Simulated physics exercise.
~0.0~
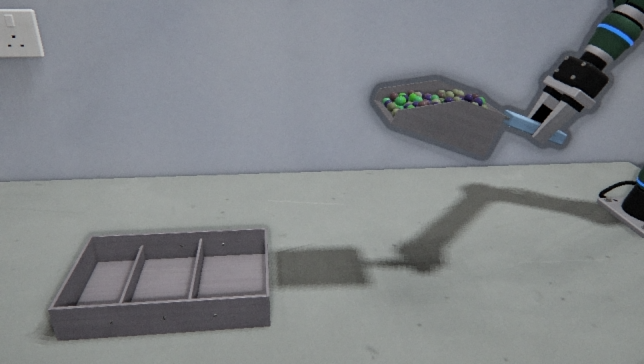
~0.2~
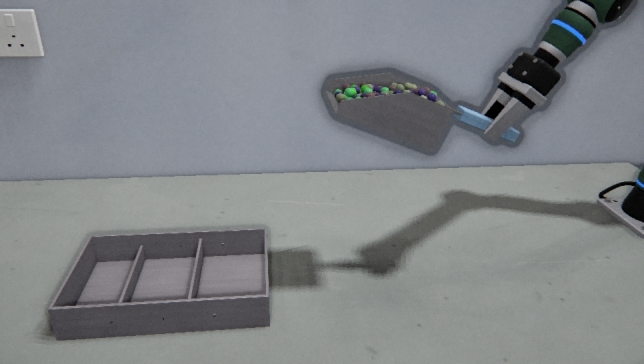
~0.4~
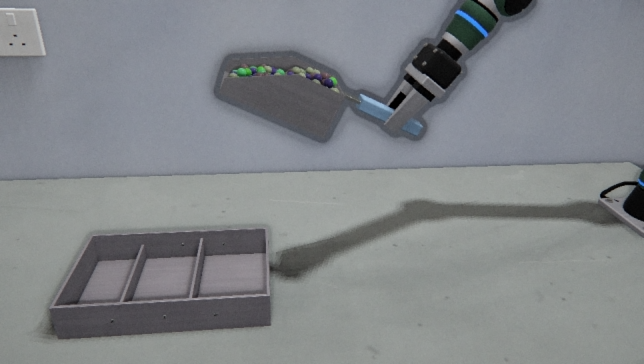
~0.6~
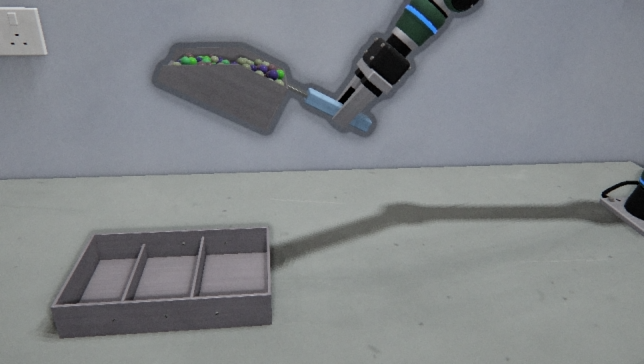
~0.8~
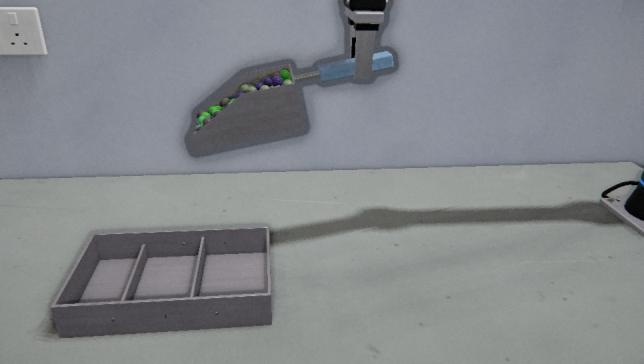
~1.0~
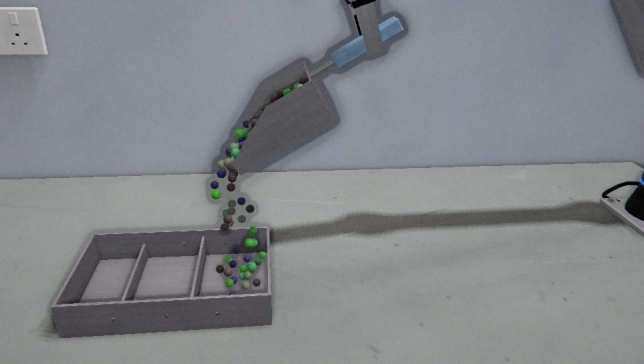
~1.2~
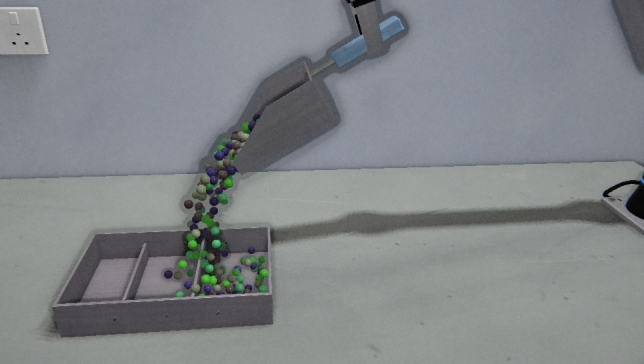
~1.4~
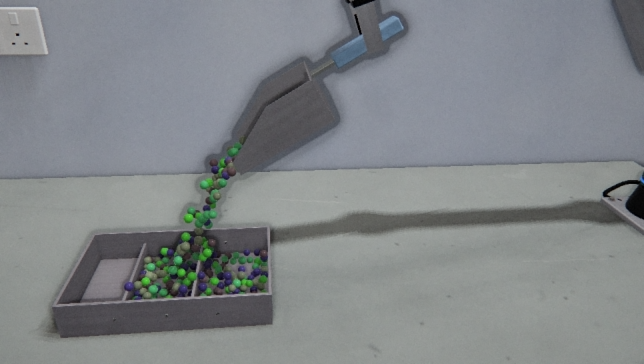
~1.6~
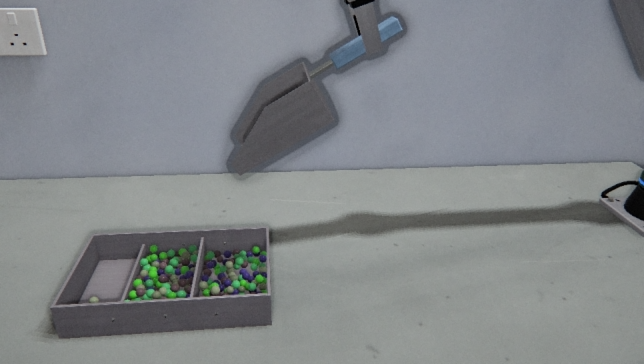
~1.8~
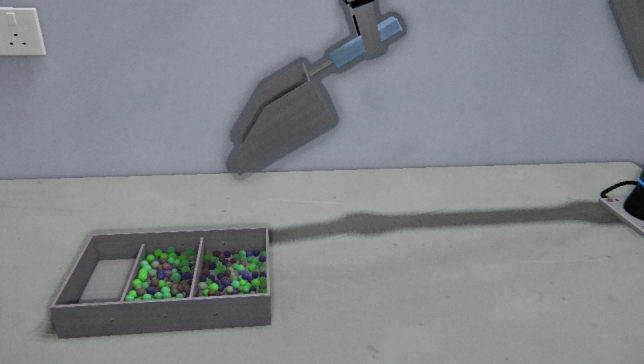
In this clip, a robot arm carries a grey scoop of small colourful balls left above a three-part tray, then draws back slightly and tips it, pouring them into the right and middle compartments, which end up well covered while the left stays nearly empty.
